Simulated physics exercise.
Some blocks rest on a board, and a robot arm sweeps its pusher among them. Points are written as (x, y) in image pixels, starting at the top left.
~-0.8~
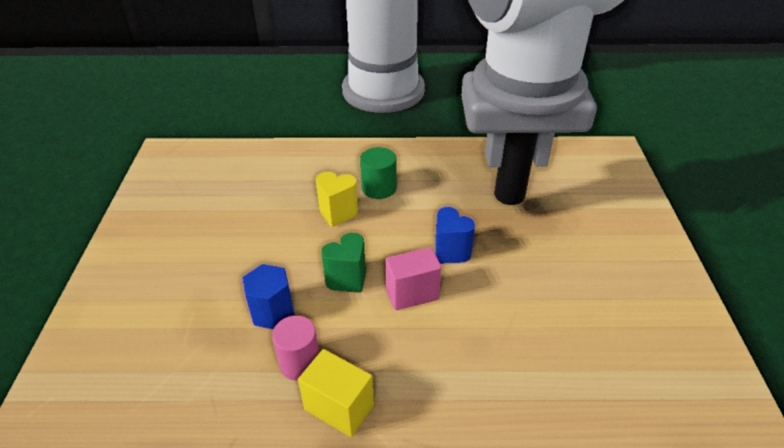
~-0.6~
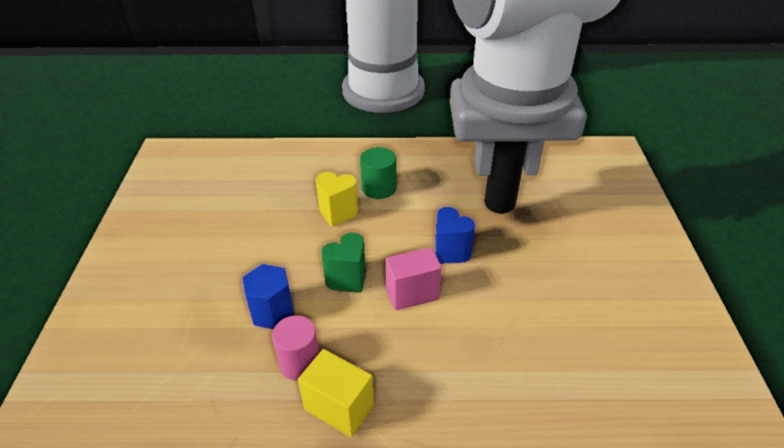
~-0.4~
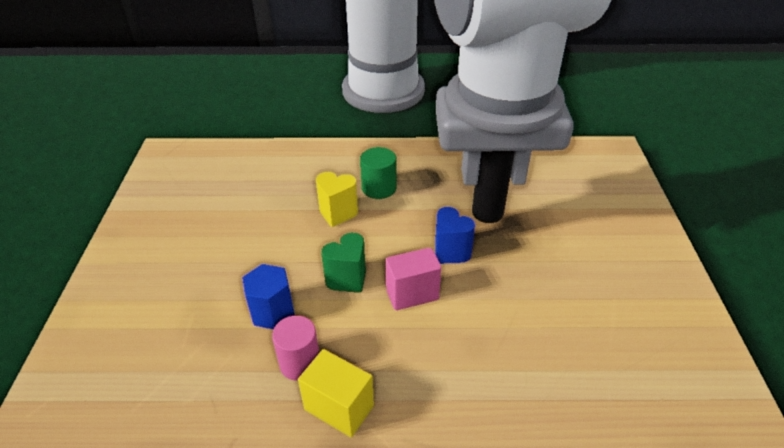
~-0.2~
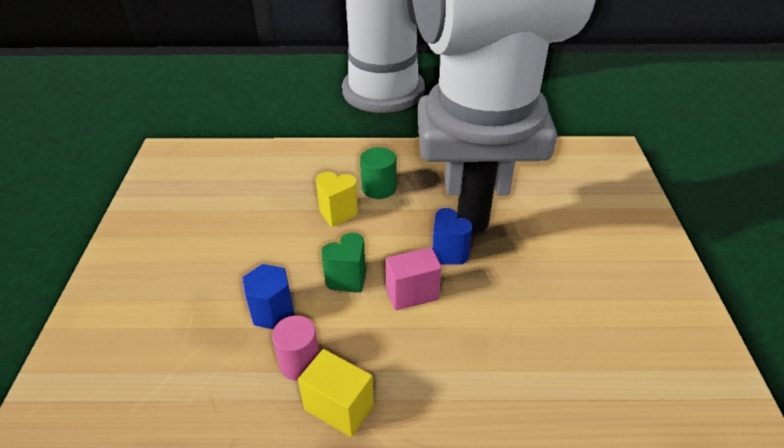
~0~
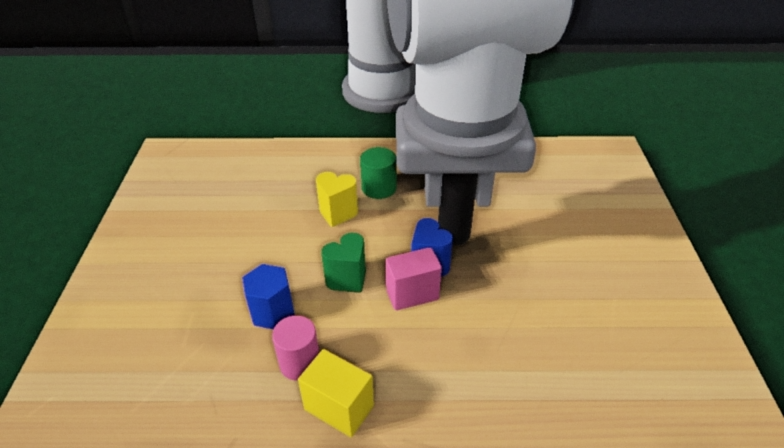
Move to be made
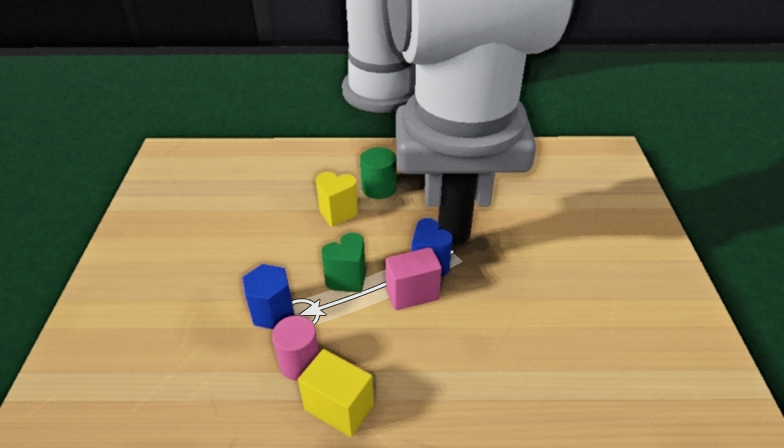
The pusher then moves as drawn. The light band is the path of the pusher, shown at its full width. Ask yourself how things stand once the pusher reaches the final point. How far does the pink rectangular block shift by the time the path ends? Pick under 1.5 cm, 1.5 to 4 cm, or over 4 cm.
The middle band: 1.5 to 4 cm.
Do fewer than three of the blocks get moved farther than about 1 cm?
No
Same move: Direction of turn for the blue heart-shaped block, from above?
Direction: Anticlockwise.
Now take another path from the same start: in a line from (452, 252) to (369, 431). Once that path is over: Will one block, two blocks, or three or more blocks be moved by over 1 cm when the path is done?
Three or more get moved.
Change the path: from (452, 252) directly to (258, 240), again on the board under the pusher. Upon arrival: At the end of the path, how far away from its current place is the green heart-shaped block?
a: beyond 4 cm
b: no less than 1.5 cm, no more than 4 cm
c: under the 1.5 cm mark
c (under the 1.5 cm mark)
Path on the board, from (452, 252) by way of (383, 285) to (300, 315).
On the path given first. One third of the way, pusher at (407, 258); pink rectangular block at (408, 279); blue heart-shaped block at (381, 256).
Two thirds of the way, pusher at (355, 279); green heart-shaped block at (319, 248), turned 45° clockwise; pink rectangular block at (408, 280); blue heart-shaped block at (325, 280).
At the end, pusher at (297, 299); blue hexagon at (238, 284), turned 50° clockwise; pink round block in place; green heart-shaped block at (317, 247), turned 55° clockwise; pink rectangular block at (408, 280); blue heart-shaped block at (270, 306), turned 20° anticlockwise.
